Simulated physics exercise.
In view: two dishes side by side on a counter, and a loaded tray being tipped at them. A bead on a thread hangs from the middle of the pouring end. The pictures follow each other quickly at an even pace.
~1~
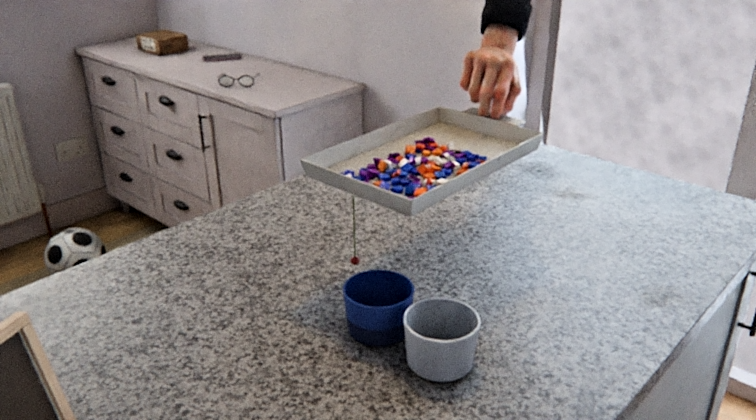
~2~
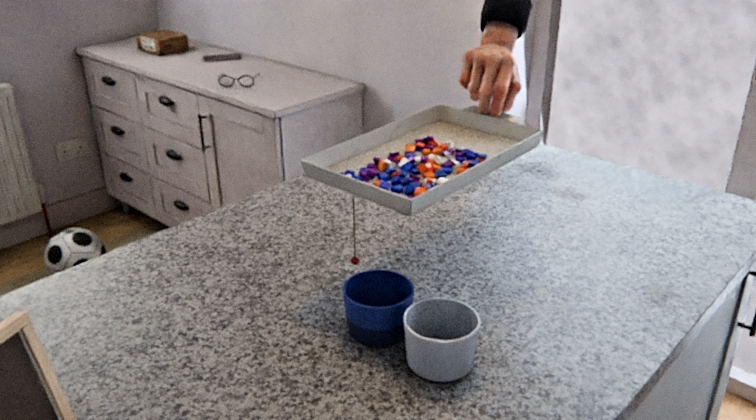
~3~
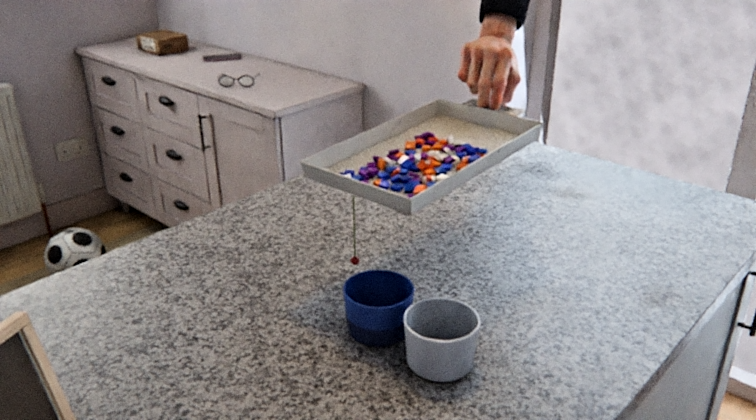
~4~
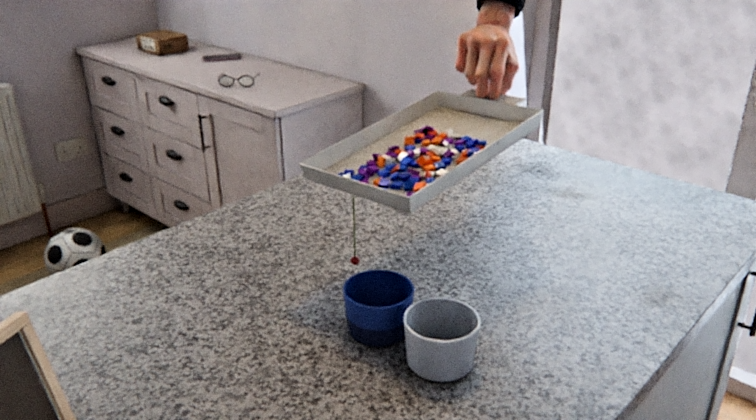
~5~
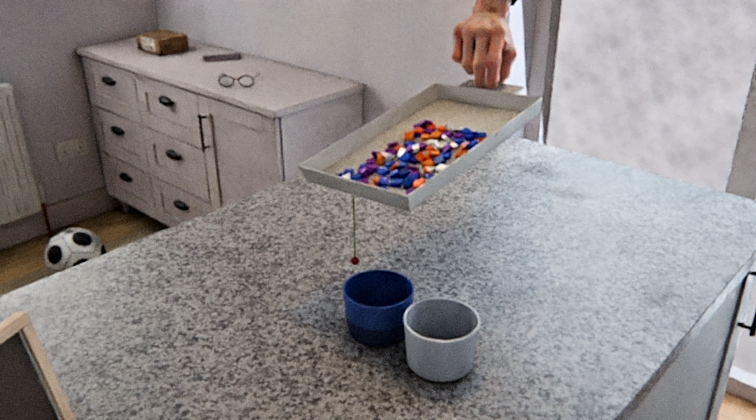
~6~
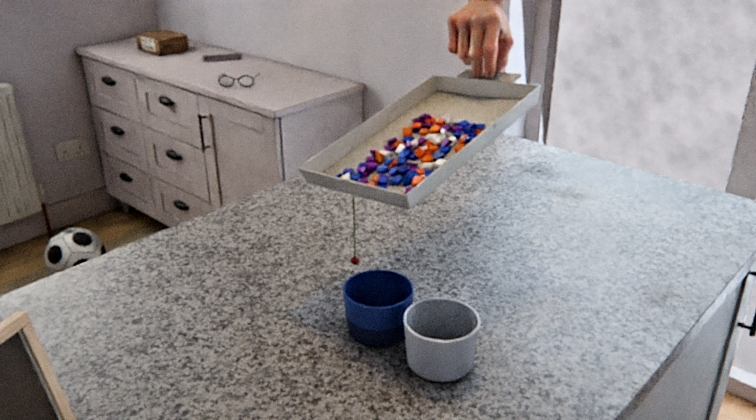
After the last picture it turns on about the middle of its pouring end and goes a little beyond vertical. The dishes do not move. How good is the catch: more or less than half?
The two hold only the smaller part of the load.
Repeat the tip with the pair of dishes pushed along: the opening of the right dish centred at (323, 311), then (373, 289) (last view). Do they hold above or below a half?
At the first place less than half, at the second above a half.
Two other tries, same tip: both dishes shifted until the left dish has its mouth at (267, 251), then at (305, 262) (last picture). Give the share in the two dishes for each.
Roughly 60 per cent, and 80 per cent.
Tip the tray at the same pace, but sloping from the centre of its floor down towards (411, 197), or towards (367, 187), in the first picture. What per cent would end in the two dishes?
Roughly 80 per cent, and 10 per cent.
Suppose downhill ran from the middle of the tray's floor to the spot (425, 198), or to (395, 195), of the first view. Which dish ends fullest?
First the left one, then the dish on the left.
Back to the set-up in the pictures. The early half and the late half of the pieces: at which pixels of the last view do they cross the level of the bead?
Around (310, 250) and then (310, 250).
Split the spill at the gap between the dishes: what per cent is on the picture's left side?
Roughly 100 in a hundred.
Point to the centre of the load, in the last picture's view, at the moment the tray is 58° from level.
At about (345, 164).
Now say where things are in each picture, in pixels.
Corners of the pouring end near (306, 159) and (411, 198), level; middle of the load near (416, 172), mosaic tiles; left dish near (355, 320); right dish near (418, 353); bead on its thread near (355, 260), in the first frame.
Corners of the pouring end near (306, 160) and (411, 197), level; middle of the load near (416, 171), in the second frame.
Corners of the pouring end near (305, 161) and (410, 196), tipped barely, lowest at the left corner; middle of the load near (416, 168), in the third frame.
Corners of the pouring end near (304, 163) and (409, 195), tipped a little, lowest at the left corner; middle of the load near (416, 164), in the fourth frame.
Corners of the pouring end near (304, 165) and (407, 193), tipped a little, lowest at the left corner; middle of the load near (415, 160), in the fifth frame.
Corners of the pouring end near (303, 167) and (406, 192), tipped a little, lowest at the left corner; middle of the load near (414, 156); left dish near (355, 320); right dish near (418, 353), in the sixth frame.
Shortly afterwards, tray tipped steeply; the whole lot on the tray.
Next, tray tipped right over; the bulk on the tray; near a quarter outside both.
Some moments later, tray tipped past a quarter turn; the whole lot outside both.
In the end, tray tipped past a quarter turn; none at all in the right dish; none at all in the left dish; the whole lot outside both.
